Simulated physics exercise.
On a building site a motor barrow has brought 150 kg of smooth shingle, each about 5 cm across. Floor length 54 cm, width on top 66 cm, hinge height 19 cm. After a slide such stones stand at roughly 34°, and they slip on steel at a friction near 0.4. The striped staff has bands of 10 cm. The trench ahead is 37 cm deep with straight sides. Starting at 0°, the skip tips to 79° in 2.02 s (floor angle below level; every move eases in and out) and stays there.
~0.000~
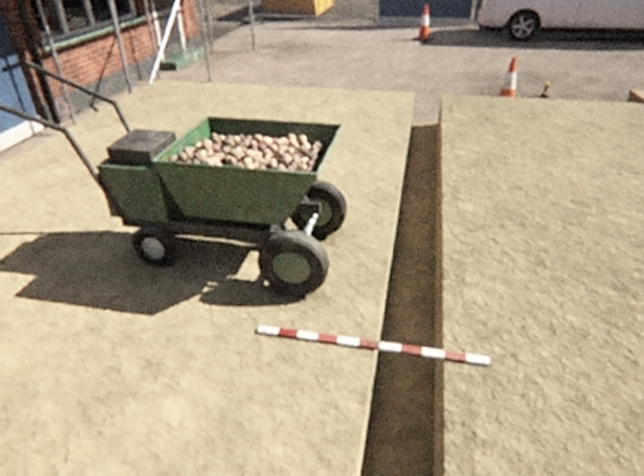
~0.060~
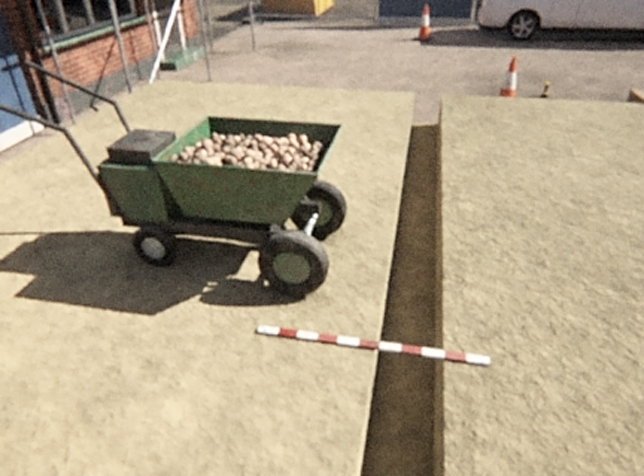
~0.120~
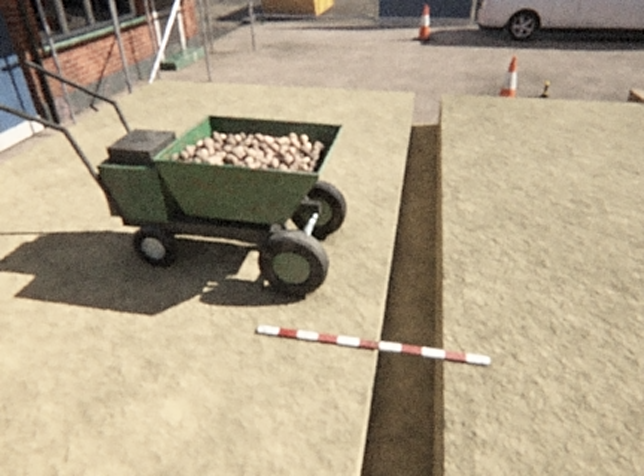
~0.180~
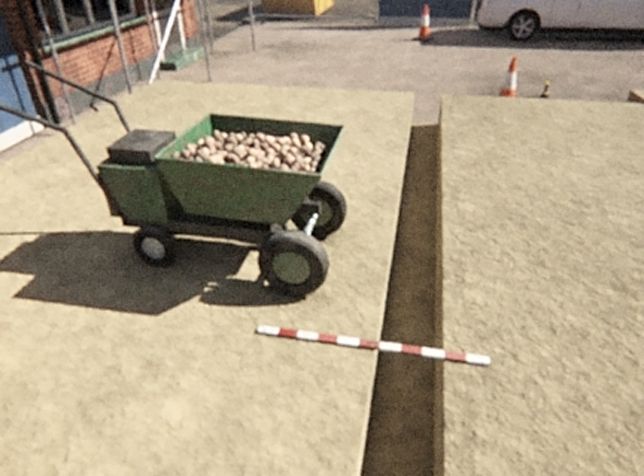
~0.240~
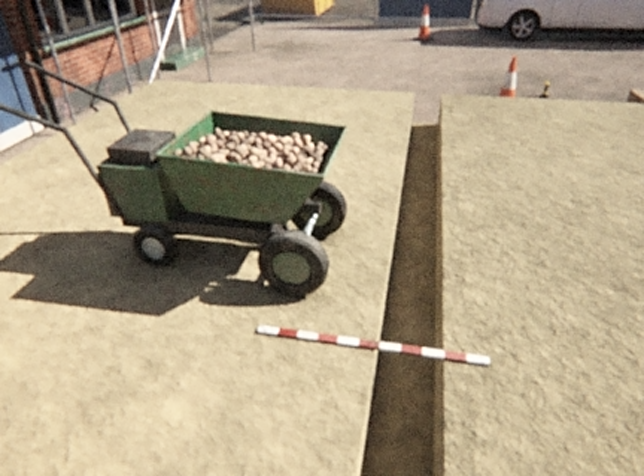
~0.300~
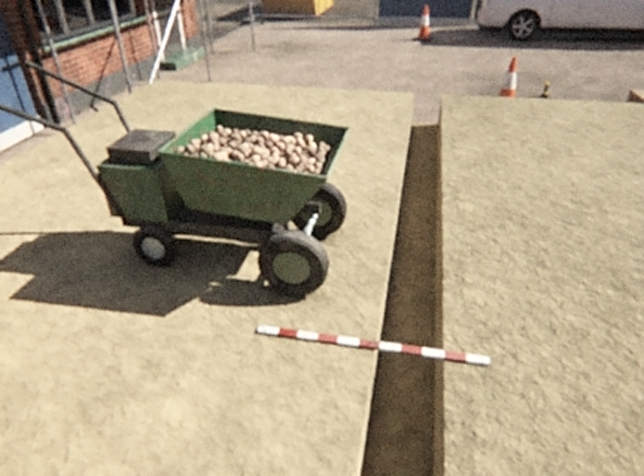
To begin with, a green motor barrow loaded with smooth stones stands still beside a straight trench, a red-and-white striped staff lying across the gap. Then its skip tilts very slightly, the front lip edging right and the back rising a touch, while the wheels stay put.
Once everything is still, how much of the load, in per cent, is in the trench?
Some 75 per cent of it.
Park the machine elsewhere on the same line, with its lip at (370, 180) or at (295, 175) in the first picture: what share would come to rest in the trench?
First some 20, then 95 per cent.
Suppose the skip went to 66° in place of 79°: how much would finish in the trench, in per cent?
It would be near 70 per cent.
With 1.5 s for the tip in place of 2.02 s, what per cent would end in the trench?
Then about 70 per cent.
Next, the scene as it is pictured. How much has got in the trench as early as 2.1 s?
About 50 per cent by then.
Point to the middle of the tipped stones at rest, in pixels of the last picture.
Around (422, 307).
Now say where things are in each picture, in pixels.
In the first picture, lip at (318, 175), floor tilted 0°, highest stones at (244, 146).
In the second picture, lip at (318, 175), floor tilted 0°, highest stones at (244, 146); the stones move at 0.1 m/s on average.
In the third picture, the skip is at 1°, its lip at (319, 176); the top of the load is at (236, 144); the stones move at 0.1 m/s on average.
In the fourth picture, the skip is at 2°, its lip at (321, 176); the top of the load is at (237, 143); the stones move at 0.2 m/s on average.
In the fifth picture, lip at (324, 177), floor tilted 3°, highest stones at (227, 142); the stones move at 0.2 m/s on average.
In the sixth picture, lip at (327, 179), floor tilted 5°, highest stones at (225, 138); the stones move at 0.3 m/s on average.
After 1.5 s the floor is at 67°; 95 % in the skip, 5 % in the trench; the foremost stones are at (432, 292).
After 2.1 s the floor is at 79°; 29 % in the skip, 48 % in the trench, 23 % past the trench; the foremost stones are at (567, 299).
After 2.5 s the floor is at 79°; 9 % in the skip, 65 % in the trench, 26 % past the trench; the foremost stones are at (615, 308).
After 4.4 s the floor is at 79°; 0 % in the skip, 75 % in the trench, 25 % past the trench; the foremost stones are at (625, 311).
